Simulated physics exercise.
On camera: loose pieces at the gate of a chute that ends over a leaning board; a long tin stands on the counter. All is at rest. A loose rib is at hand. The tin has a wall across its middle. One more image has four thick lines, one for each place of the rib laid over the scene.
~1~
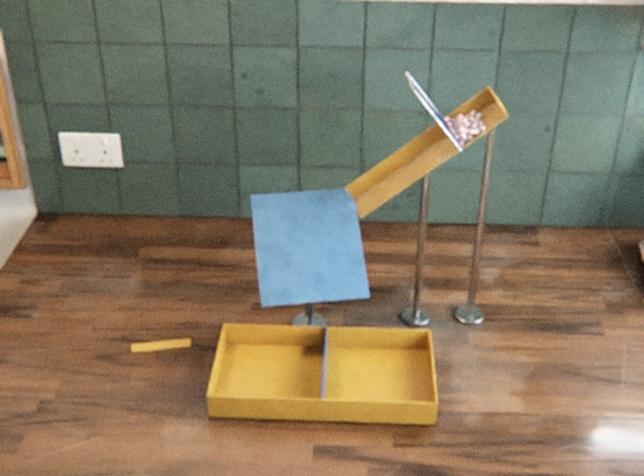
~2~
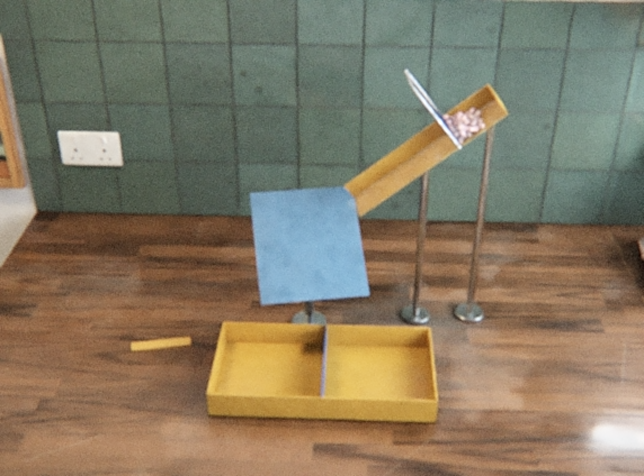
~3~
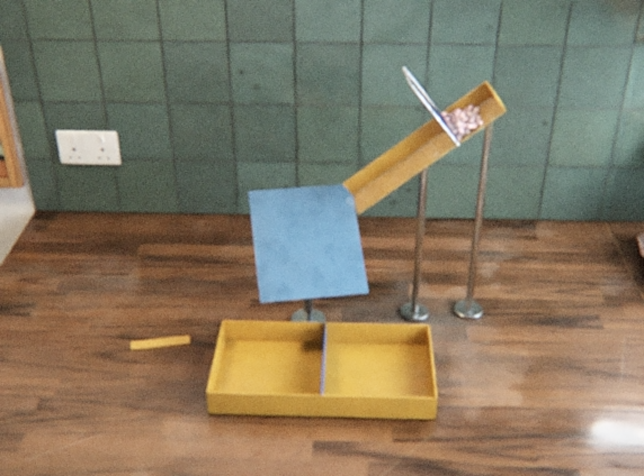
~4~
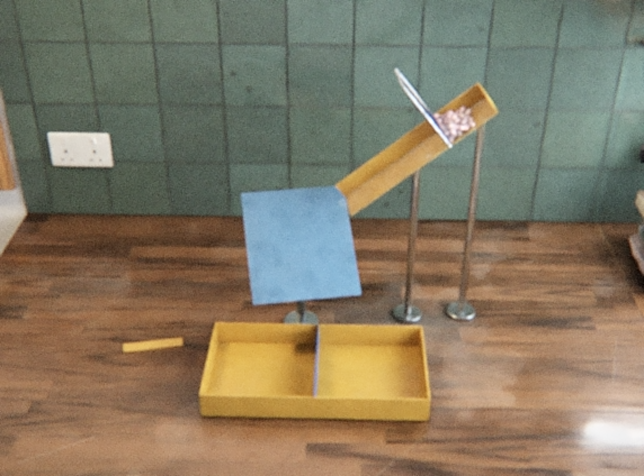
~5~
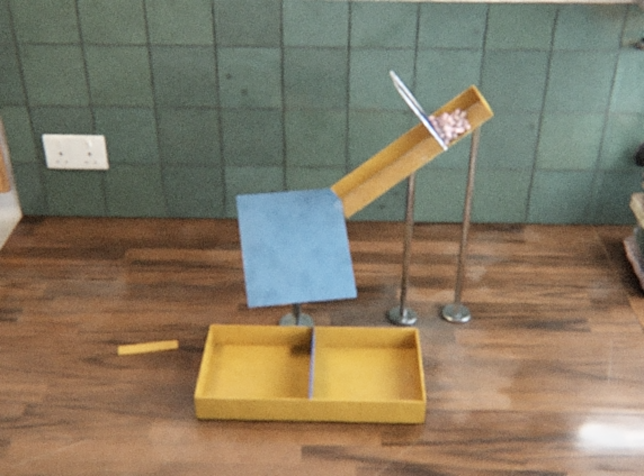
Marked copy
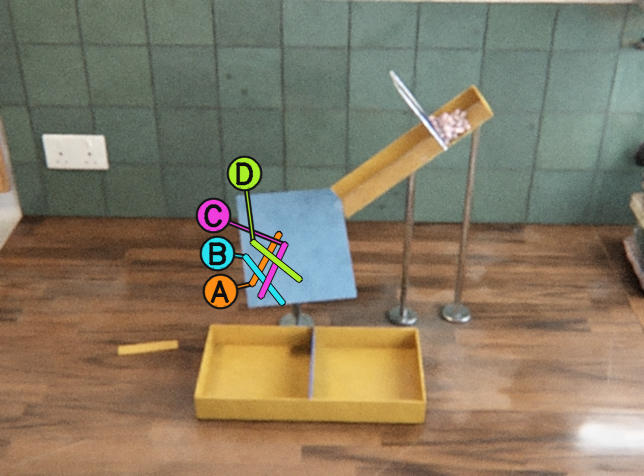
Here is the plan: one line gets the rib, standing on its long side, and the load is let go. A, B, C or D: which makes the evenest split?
B works best here.
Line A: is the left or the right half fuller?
Left.
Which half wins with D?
Right.
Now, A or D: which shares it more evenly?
D it is.
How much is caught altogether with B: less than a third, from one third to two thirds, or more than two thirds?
Line B gives more than two thirds.
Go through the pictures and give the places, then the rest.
The first picture shows load behind the gate at (463, 126), sugar pearls; lip of the chute at (358, 210), sloping fairly steeply.
The second picture shows middle of the board at (309, 243), tilted fairly steeply; middle of its low edge at (316, 300); of its high edge at (302, 190).
The third picture shows front corners of the tin at (207, 392) and (437, 398); front end of its middle wall at (321, 395); gate still shut at (439, 117).
The fourth picture shows middle of the load at (453, 123); lip at (349, 207).
The fifth picture shows middle of the load at (448, 125); lip at (344, 210).
On the marked copy, line A from (279, 234) to (252, 283); line B from (245, 256) to (282, 302); line C from (284, 244) to (260, 295); line D from (253, 242) to (299, 279).
Choosing A, of what is caught, nearly all in the left half, a stray few in the right.
Choosing B, of what is caught, about half in the left half, about half in the right.
Choosing C, of what is caught, nearly all in the left half, a small part in the right.
Choosing D, of what is caught, a small part in the left half, most in the right.
